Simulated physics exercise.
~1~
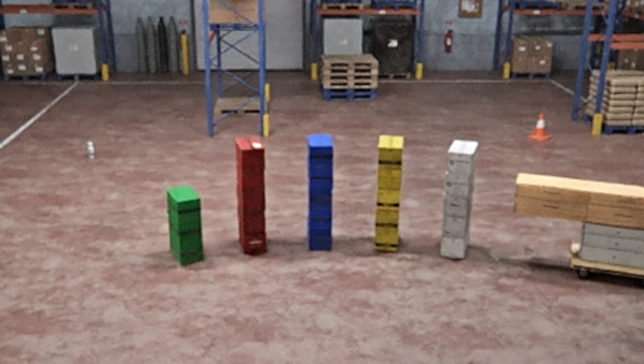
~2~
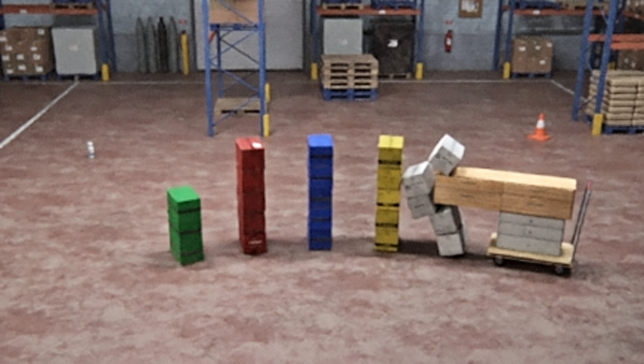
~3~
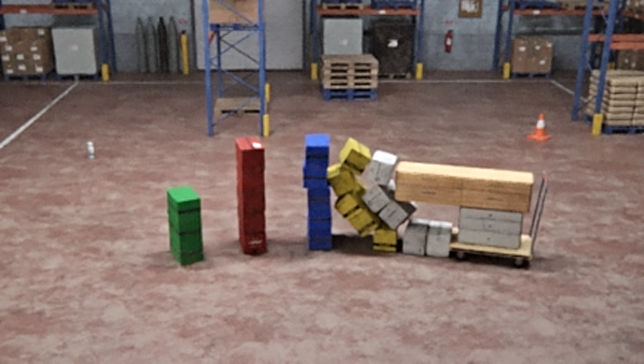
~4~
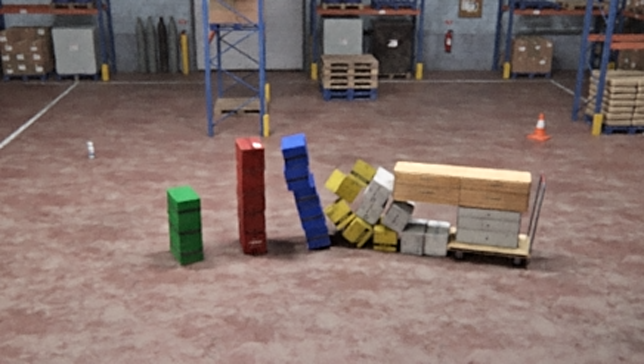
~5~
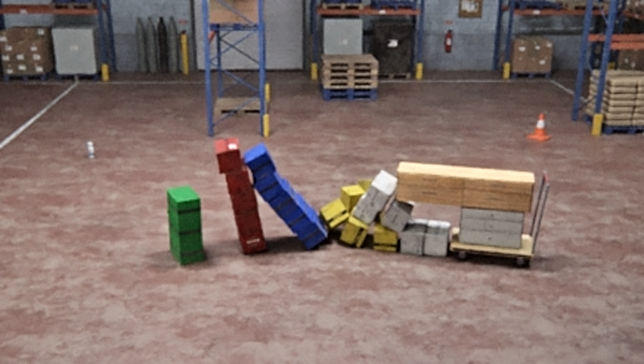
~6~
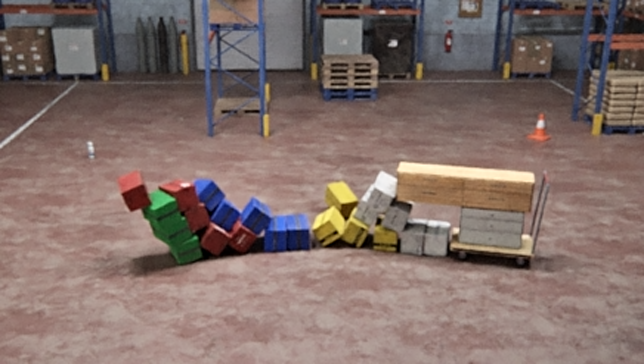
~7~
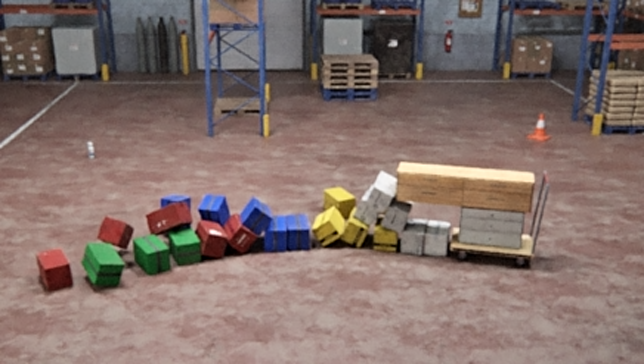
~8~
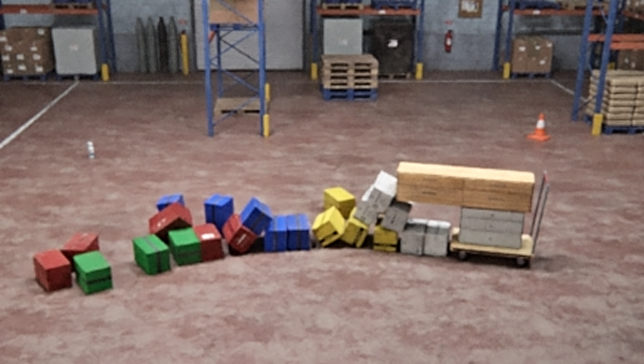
In a warehouse with a worn reddish floor, five separate stacks of cartons stand in a curved row, coloured green, red, blue, yellow and pale grey from left to right. A trolley carrying long wooden boxes rolls in from the right and rams the grey stack, which buckles leftward into the yellow one. The trolley stops as the yellow cartons crumple against the blue stack. The blue stack leans and topples into the red, which collapses over the short green stack. Green and red cartons tumble left, leaving a jumbled, colourful trail across the floor beside the motionless trolley.
